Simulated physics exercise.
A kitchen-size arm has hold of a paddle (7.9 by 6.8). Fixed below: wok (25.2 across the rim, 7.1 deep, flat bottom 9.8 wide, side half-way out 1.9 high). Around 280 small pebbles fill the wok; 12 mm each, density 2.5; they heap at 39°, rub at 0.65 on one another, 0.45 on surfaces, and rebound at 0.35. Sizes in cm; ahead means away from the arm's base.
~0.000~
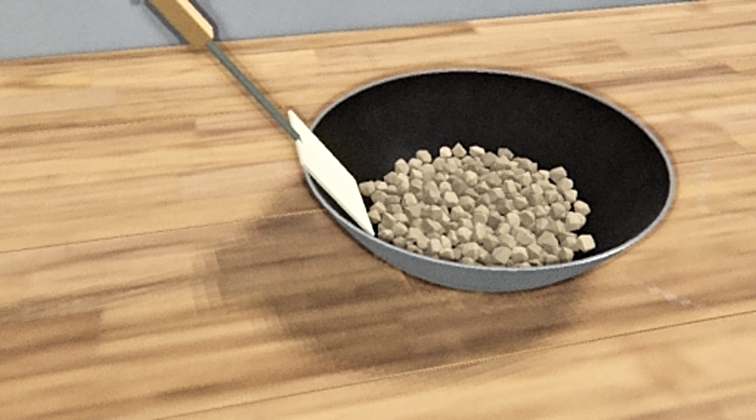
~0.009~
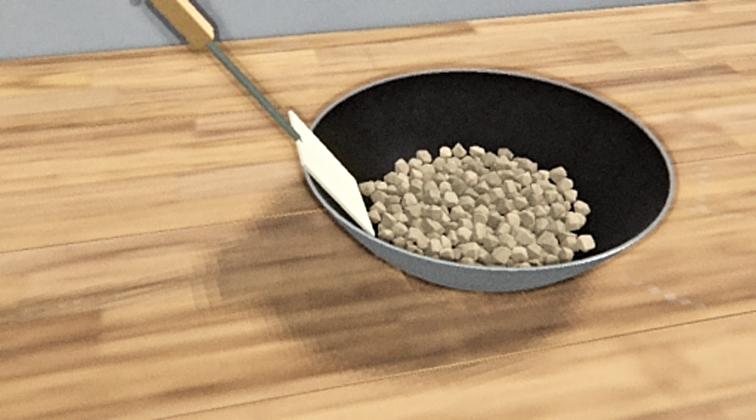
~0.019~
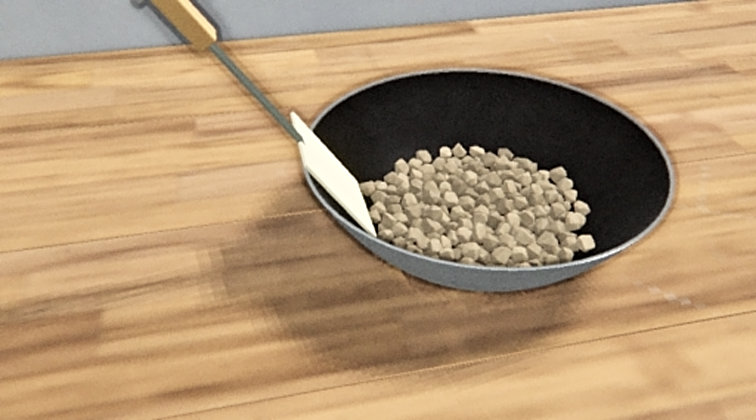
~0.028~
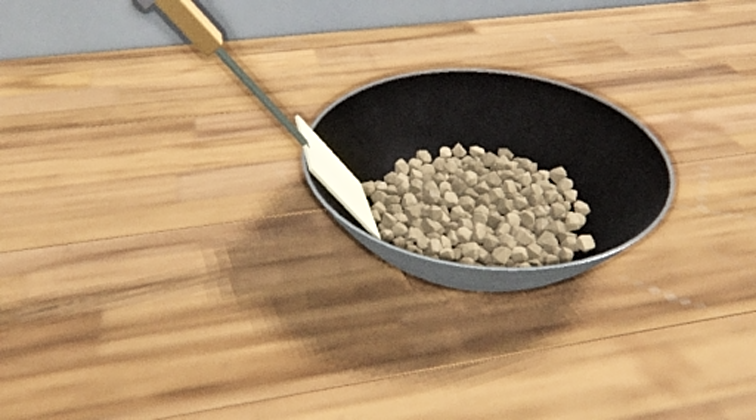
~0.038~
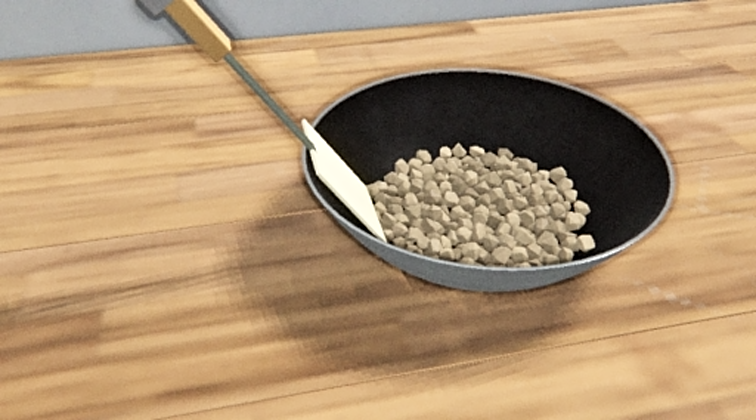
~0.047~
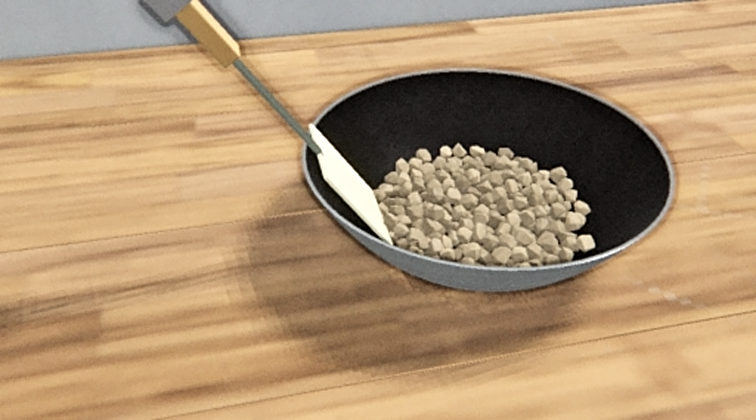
A white-bladed paddle easing slightly down and to the right inside a dark wok, nudging the left edge of heaped pebbles.
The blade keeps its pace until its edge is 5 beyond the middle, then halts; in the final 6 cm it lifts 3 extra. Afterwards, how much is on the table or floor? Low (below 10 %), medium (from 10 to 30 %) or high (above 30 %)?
Share on the table or floor: Low (below 10 %).
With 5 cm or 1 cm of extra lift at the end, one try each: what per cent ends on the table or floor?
Some 0 and 5 per cent.
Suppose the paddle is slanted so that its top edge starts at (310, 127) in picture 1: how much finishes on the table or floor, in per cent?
Some 0 per cent.
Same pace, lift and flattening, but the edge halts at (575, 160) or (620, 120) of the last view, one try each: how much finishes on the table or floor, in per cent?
About 10 and 40 per cent.
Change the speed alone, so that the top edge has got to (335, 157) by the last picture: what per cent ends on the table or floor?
About 10 per cent.
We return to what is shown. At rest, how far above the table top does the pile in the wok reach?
Some 7.5 cm.
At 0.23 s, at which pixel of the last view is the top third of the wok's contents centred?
At about (577, 164).
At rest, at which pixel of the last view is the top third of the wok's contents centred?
Near (587, 163).
By 0.14 s, sloping 56°, highest piece 6 above the table; 281 in the wok.
By 0.23 s, sloping 56°, highest piece 8 above the table; 281 in the wok.
By 0.47 s, sloping 56°, highest piece 8 above the table; 276 in the wok, 4 on the table or floor, 1 on the blade or in flight.
By 1.52 s, sloping 56°, highest piece 8 above the table; 276 in the wok, 5 on the table or floor.
Final count, 276 in the wok, 5 on the table or floor. That is 2 % on the table or floor.
